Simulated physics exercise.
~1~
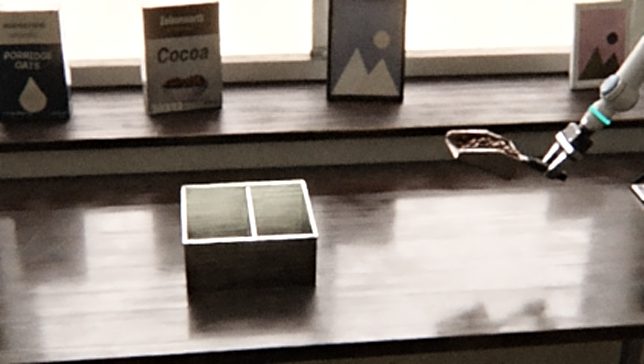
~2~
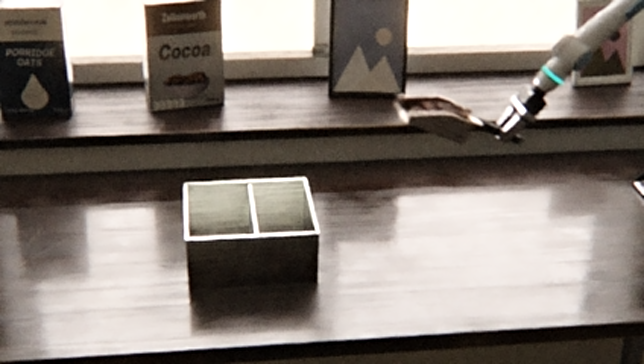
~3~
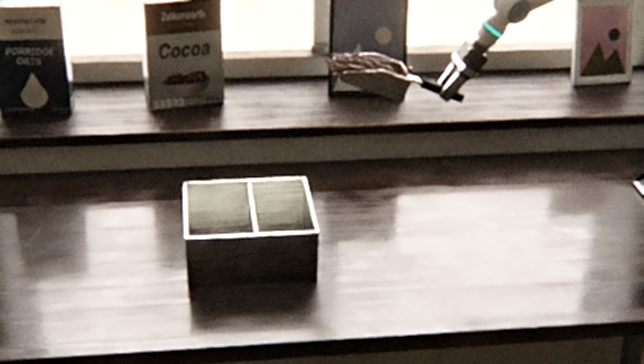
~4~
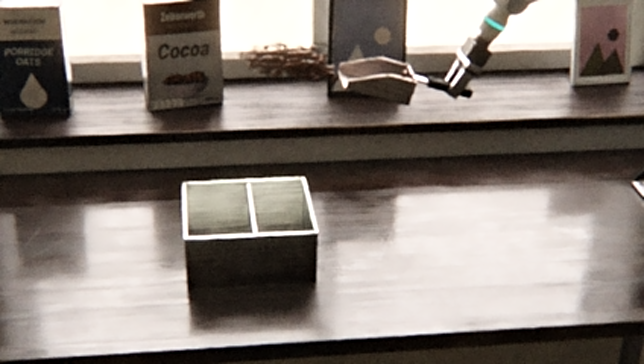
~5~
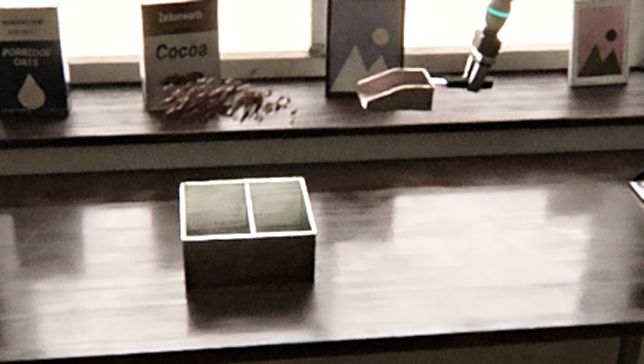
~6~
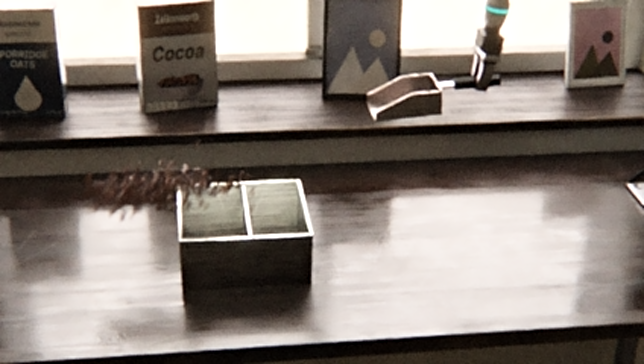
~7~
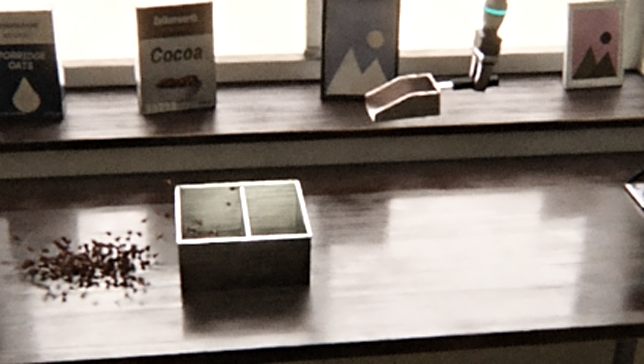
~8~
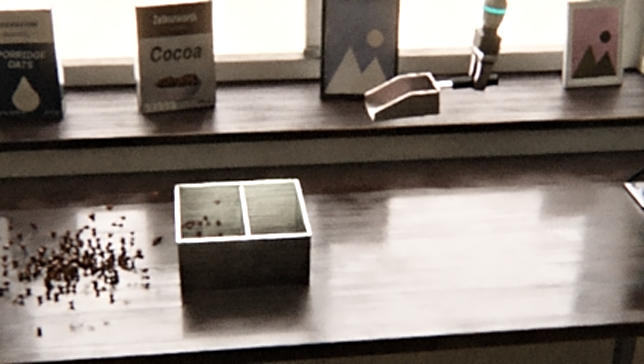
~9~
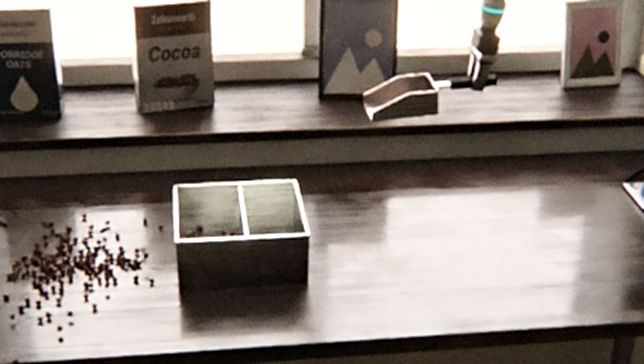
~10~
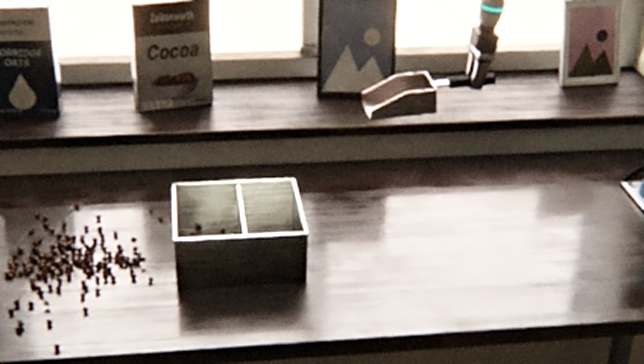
A pale two-part bin with dark sides sits on a dark, glossy table, seen from slightly above by a gently swaying camera. Behind it, a bright window ledge holds a blue oats packet, a cocoa packet and two mountain prints. From the right, a robot arm swings an open scoop of reddish-brown pellets leftward, then stops and draws back slightly. The pellets fly out in a loose cluster, arcing left and down past the cocoa packet. Most scatter across the table left of the bin, while a few land in its left part. The arm holds the scoop still.
